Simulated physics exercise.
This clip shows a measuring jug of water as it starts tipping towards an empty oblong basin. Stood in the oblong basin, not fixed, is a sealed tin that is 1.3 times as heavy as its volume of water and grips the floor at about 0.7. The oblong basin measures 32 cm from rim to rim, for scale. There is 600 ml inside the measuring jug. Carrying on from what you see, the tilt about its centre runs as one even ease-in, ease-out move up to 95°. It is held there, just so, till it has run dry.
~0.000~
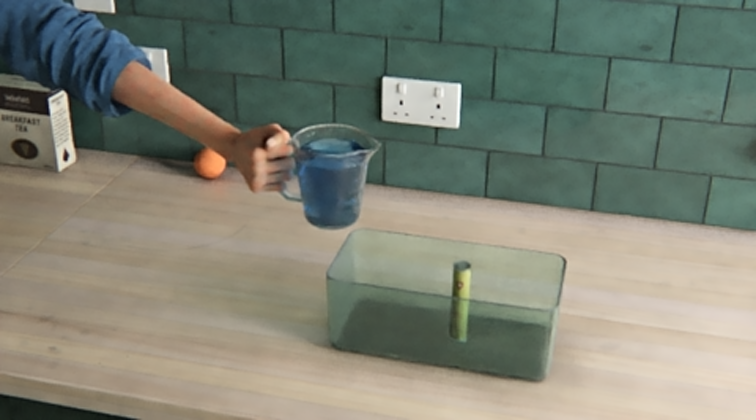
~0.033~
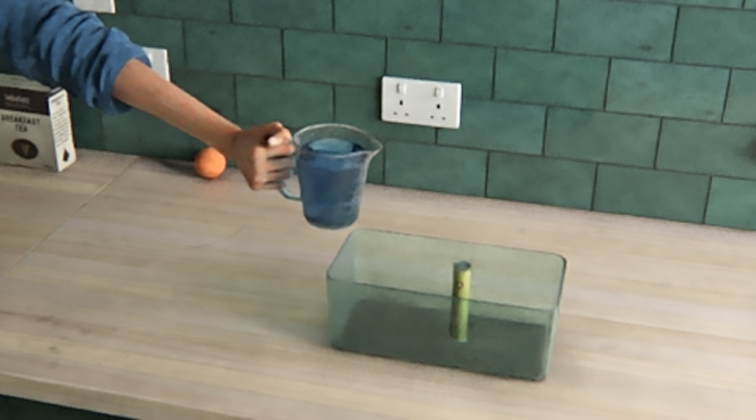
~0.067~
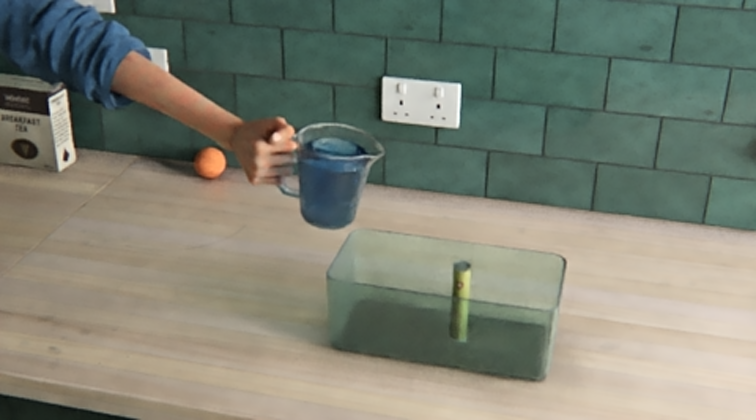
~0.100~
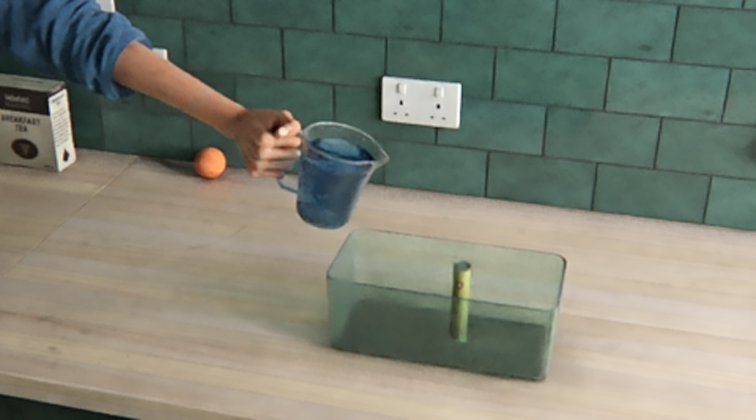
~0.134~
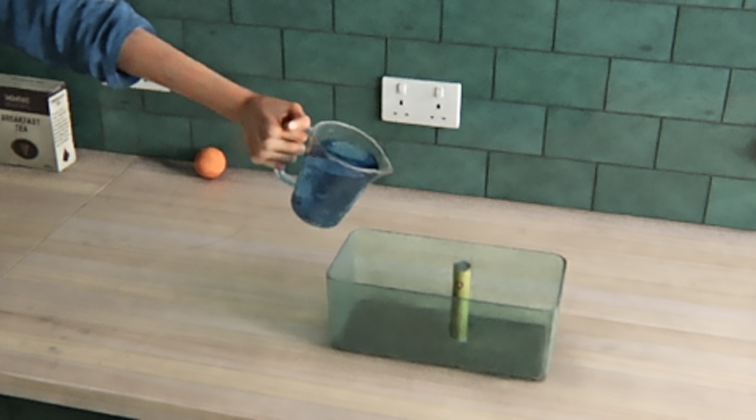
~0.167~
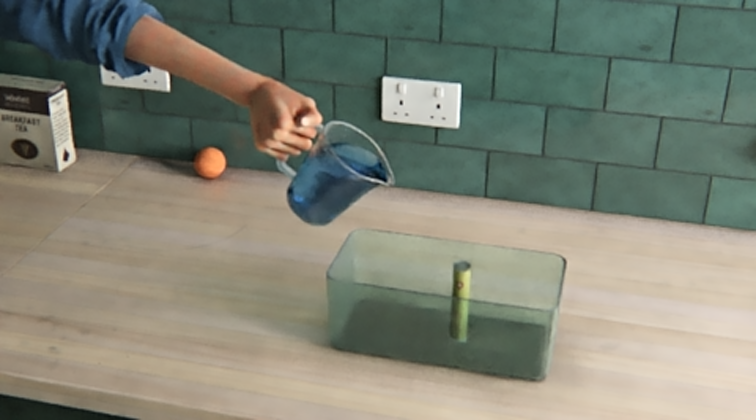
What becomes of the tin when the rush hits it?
It never tilts over.
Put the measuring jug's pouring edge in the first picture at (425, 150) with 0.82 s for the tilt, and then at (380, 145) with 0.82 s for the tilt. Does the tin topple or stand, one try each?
Run one: It tumbles. Run two: It does not tip.
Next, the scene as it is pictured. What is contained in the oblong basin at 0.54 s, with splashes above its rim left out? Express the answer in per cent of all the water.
Roughly 68 %.
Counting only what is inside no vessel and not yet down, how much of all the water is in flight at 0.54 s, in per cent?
In-air share: About 14 %.
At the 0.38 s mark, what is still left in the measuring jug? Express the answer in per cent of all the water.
About 50 per cent.
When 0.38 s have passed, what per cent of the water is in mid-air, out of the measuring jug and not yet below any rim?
At that moment, about 24 percent.
By 0.38 s the tilt is 95° and 50 per cent is still to pour; the tin stands where it began.
By 0.54 s the tilt is 95° and 18 per cent is still to pour; the tin stands where it began.
By 0.71 s the tilt is 95° and 5 per cent is still to pour; the tin stands where it began.
By 0.89 s the tilt is 95° and 1 per cent is still to pour; the tin stands where it began.
At rest the tin stands where it began.
